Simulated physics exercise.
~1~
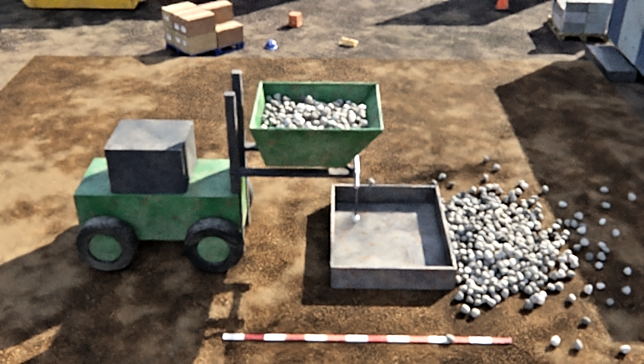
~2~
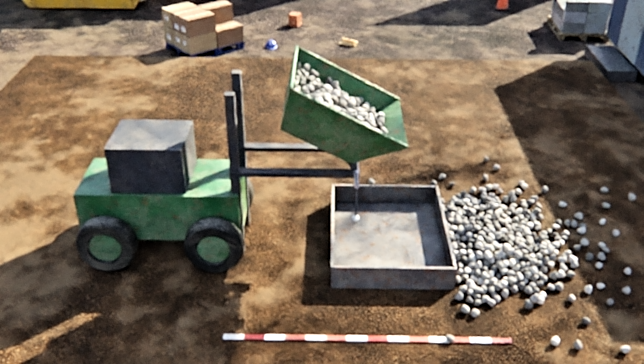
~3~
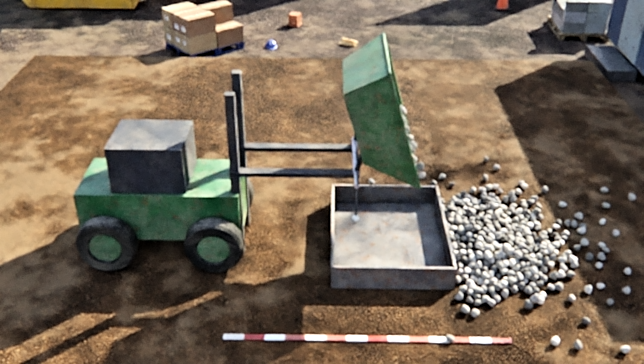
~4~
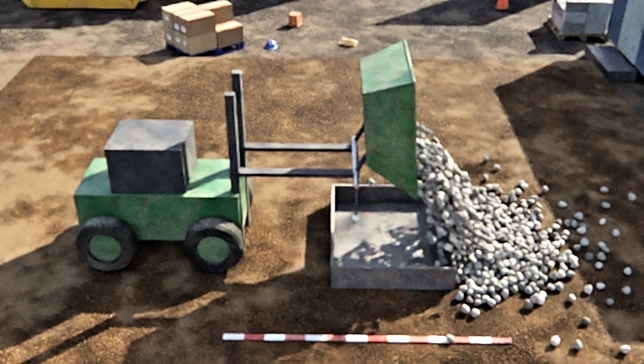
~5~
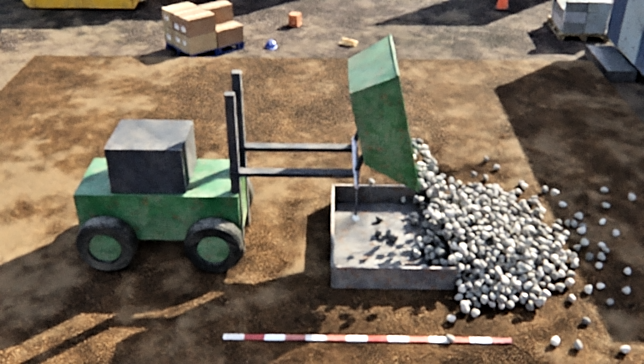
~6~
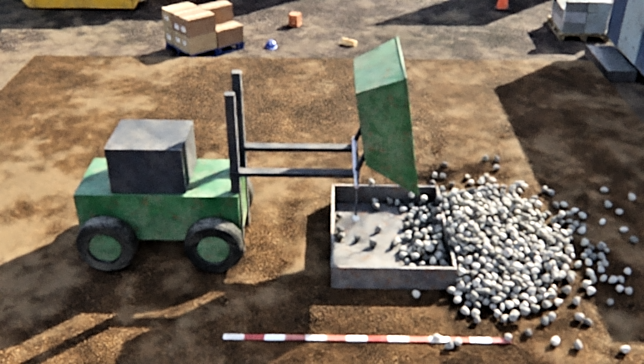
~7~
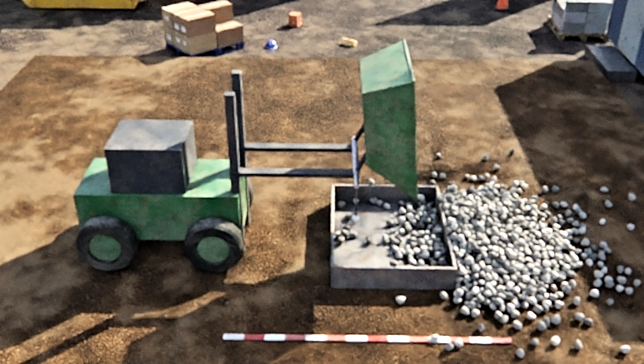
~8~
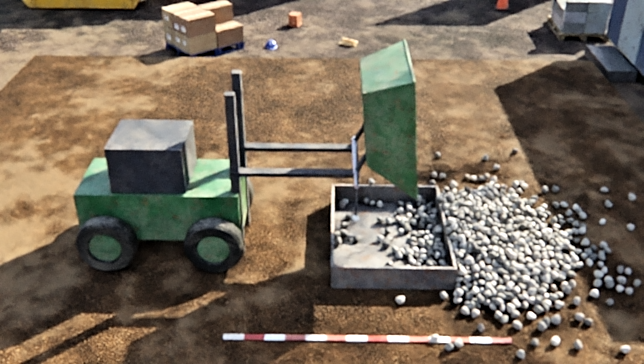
A green forklift tips its skip of pale stones, most spilling right of the bin.
